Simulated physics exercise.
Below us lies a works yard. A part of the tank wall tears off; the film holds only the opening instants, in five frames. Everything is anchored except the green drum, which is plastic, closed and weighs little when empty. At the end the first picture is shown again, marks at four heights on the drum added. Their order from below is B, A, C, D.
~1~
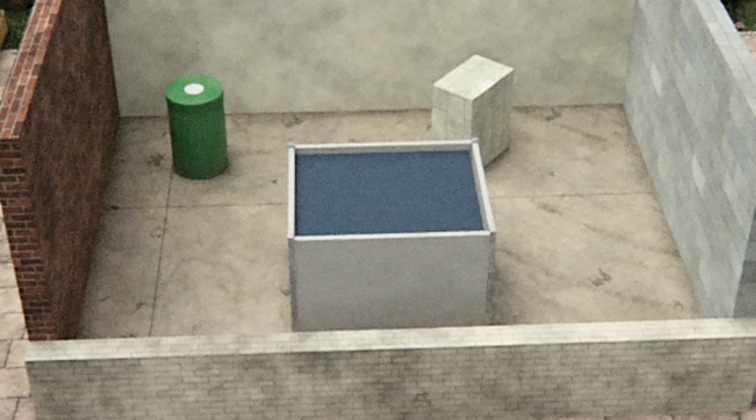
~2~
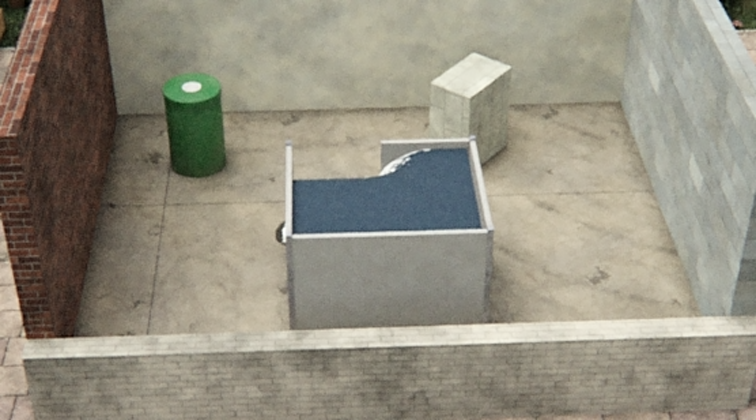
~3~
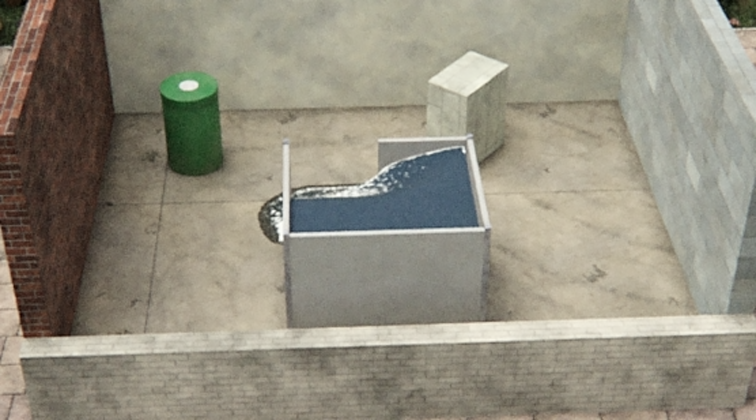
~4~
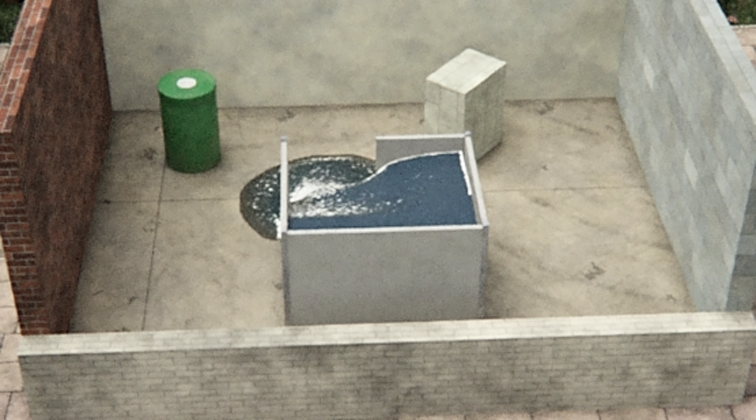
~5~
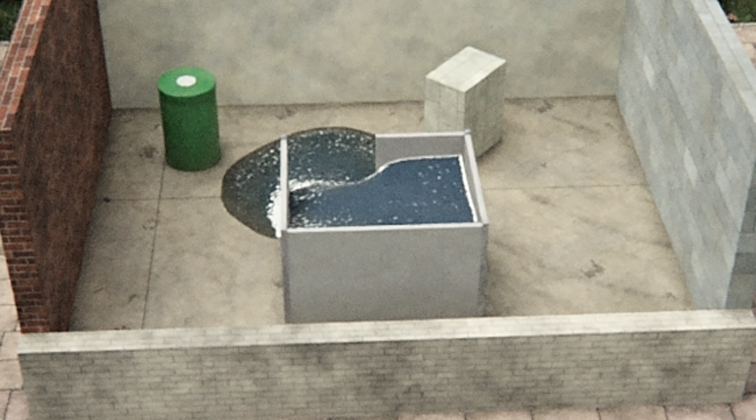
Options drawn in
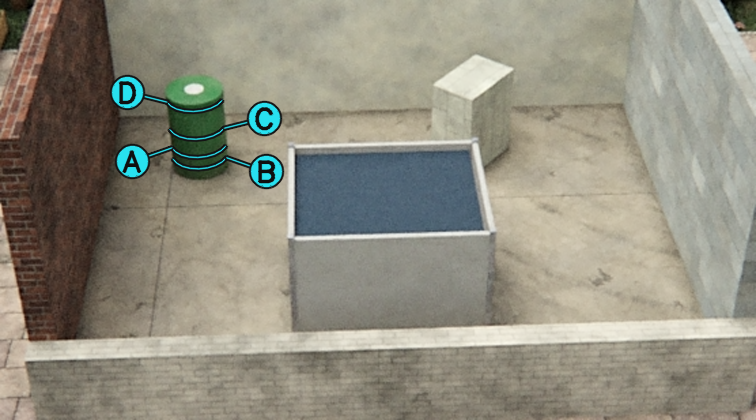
The footage shows a walled yard with a green drum, a pale block and a full square tank; the tank's back left corner opens, and water pours out, spreading across the ground behind and to the left.
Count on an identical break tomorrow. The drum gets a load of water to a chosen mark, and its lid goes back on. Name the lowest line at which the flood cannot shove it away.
Use level C.
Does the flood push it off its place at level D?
No, that is safe.
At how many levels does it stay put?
Two of them.
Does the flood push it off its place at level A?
Yes.
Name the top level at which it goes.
That is level A.
In cyan, A at (197, 157); B at (198, 168); C at (195, 139); D at (193, 111); from the bottom up B, A, C, D.
With A, it is pushed about twice its own width away.
With B, it is pushed about 5 times its own width away.
With C, it shifts by a finger or two and stays.
With D, it does not move.
